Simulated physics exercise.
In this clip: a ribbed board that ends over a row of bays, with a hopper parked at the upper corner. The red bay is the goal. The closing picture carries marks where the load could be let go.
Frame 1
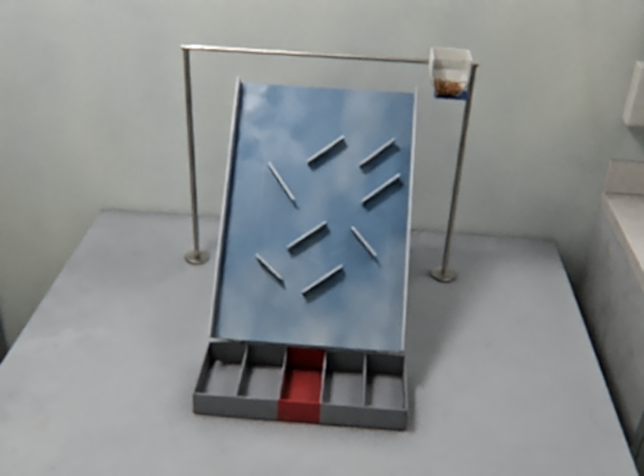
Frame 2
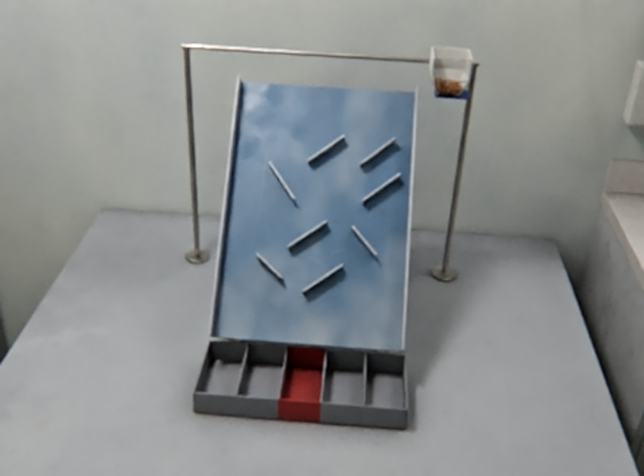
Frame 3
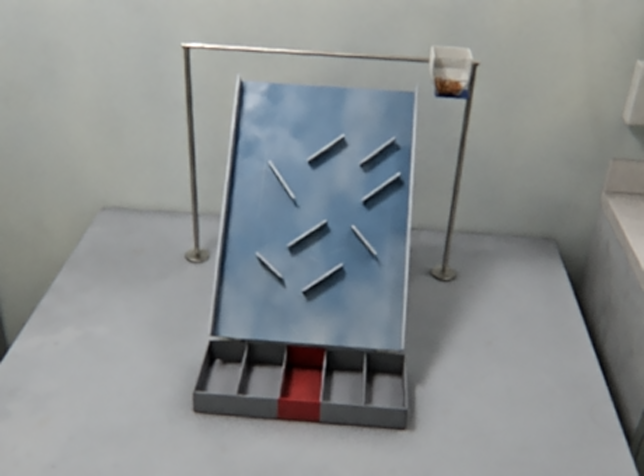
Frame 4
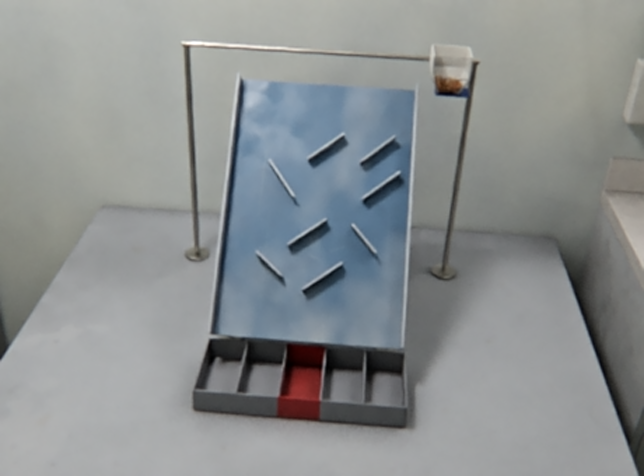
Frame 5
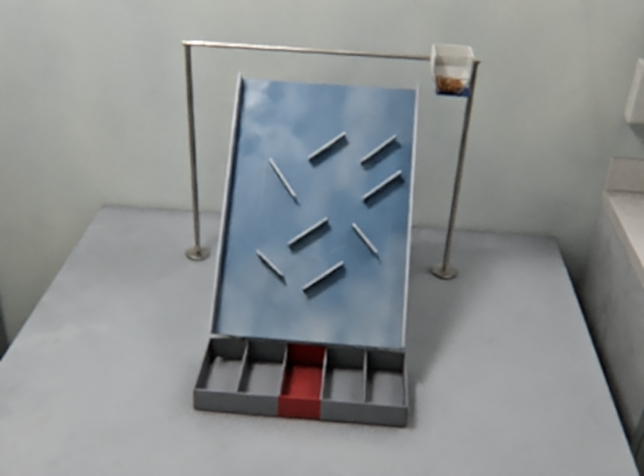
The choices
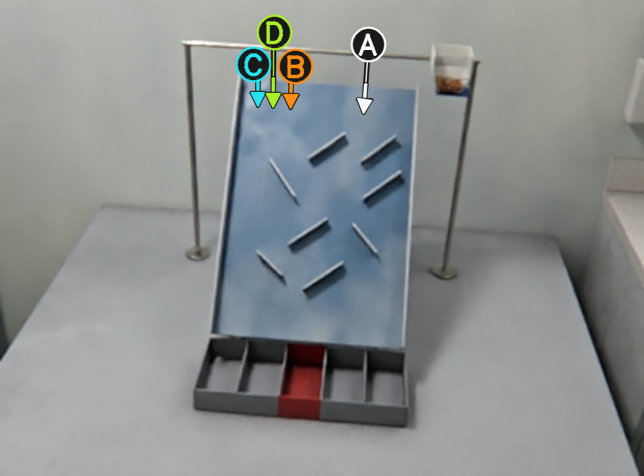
We see a tilted blue board with angled ribs standing above a row of five bays, the middle one red, while a small hopper holding brownish pieces sits at the upper right on a metal frame; nothing visibly moves.
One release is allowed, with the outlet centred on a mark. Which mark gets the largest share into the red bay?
Best: B.
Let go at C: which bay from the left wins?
The first.
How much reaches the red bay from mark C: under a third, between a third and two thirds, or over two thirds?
It is under a third.
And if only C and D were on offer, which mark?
D.
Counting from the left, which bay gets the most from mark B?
The third from the left.
On the marked copy, mark A meets the board at (363, 108); mark B meets the board at (290, 103); mark C meets the board at (258, 101); mark D meets the board at (273, 102).
For mark A, a small share in the red bay, the bulk in other bays.
For mark B, the bulk in the red bay, close to a quarter in other bays, only a few held on the board.
For mark C, a small share in the red bay, the bulk in other bays, a small share outside the box.
For mark D, close to a third in the red bay, close to two thirds in other bays.
